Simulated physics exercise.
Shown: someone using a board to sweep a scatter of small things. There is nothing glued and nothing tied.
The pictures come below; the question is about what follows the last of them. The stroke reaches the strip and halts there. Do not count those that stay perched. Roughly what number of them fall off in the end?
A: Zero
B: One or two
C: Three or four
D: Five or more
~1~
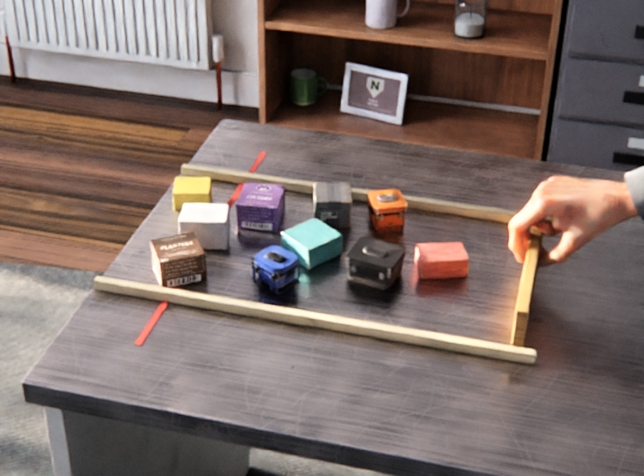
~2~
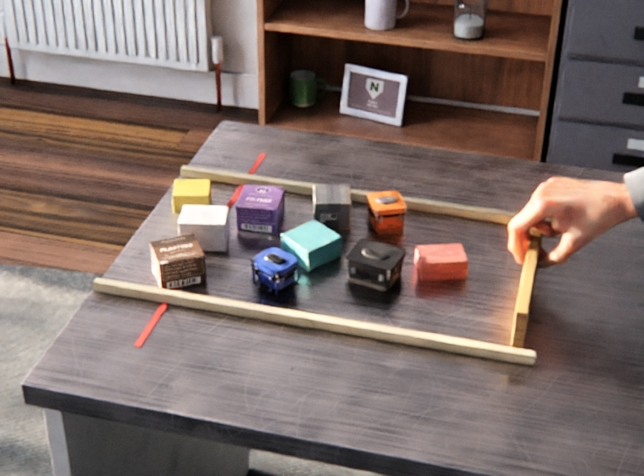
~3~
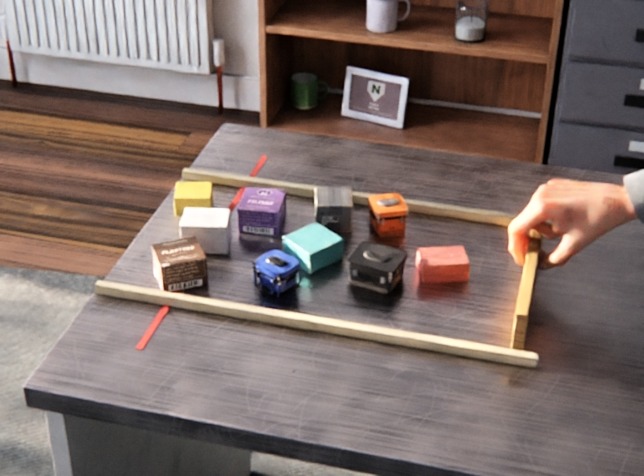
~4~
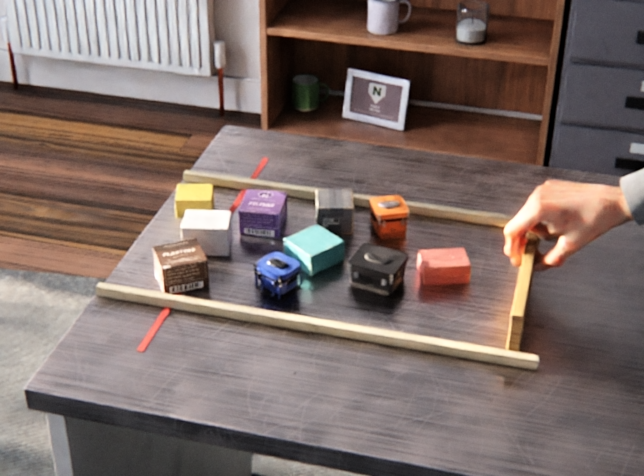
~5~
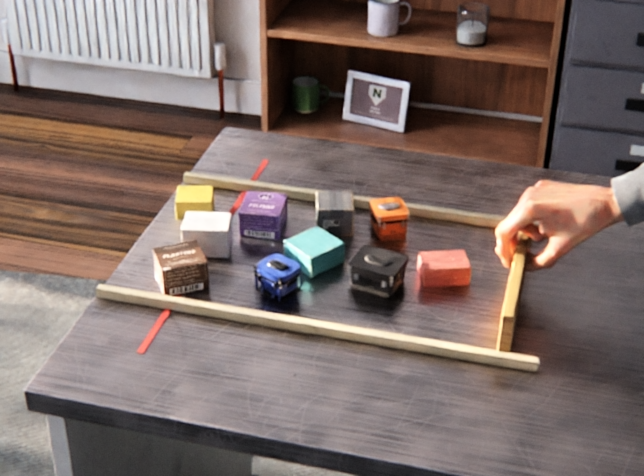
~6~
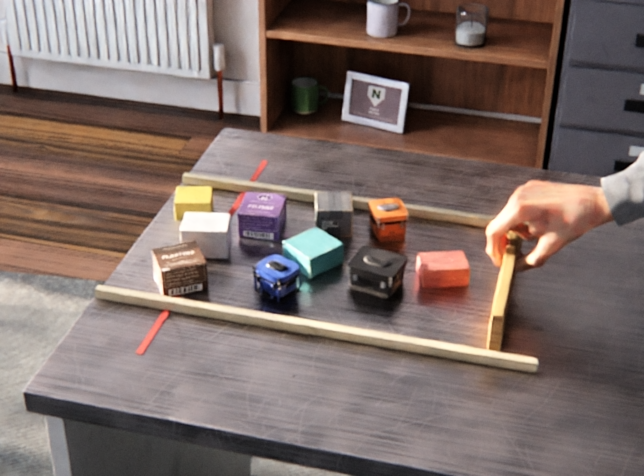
C, three or four.
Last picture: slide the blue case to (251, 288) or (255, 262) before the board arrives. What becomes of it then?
Well, the blue case stays aboard in the first case and stays aboard in the second.
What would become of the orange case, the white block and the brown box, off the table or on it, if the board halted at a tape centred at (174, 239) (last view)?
In order, the orange case keeps its spot, then the white block goes off the edge, then the brown box goes off the edge.
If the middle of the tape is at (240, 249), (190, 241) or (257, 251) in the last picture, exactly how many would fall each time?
Taken one after another, the numbers are 2, 5 and 1.
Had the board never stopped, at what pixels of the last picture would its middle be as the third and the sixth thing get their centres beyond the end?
I'd say close to (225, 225), then close to (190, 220).
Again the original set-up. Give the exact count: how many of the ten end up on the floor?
Taken together, the number is 3.
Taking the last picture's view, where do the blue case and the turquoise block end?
Roughly (163, 276); the other one roughly (145, 234).
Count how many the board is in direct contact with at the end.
Total: 4.
Soon after, none off yet; yellow block at rest near (194, 203); brown box at rest near (180, 269); white block at rest near (207, 236).
After that, none off yet; yellow block tilting well over near (144, 209); brown box displaced a little near (165, 267); white block displaced about its own width near (143, 230).
In the end, the number that fall off is three or four; gone, purple box, white block and yellow block.
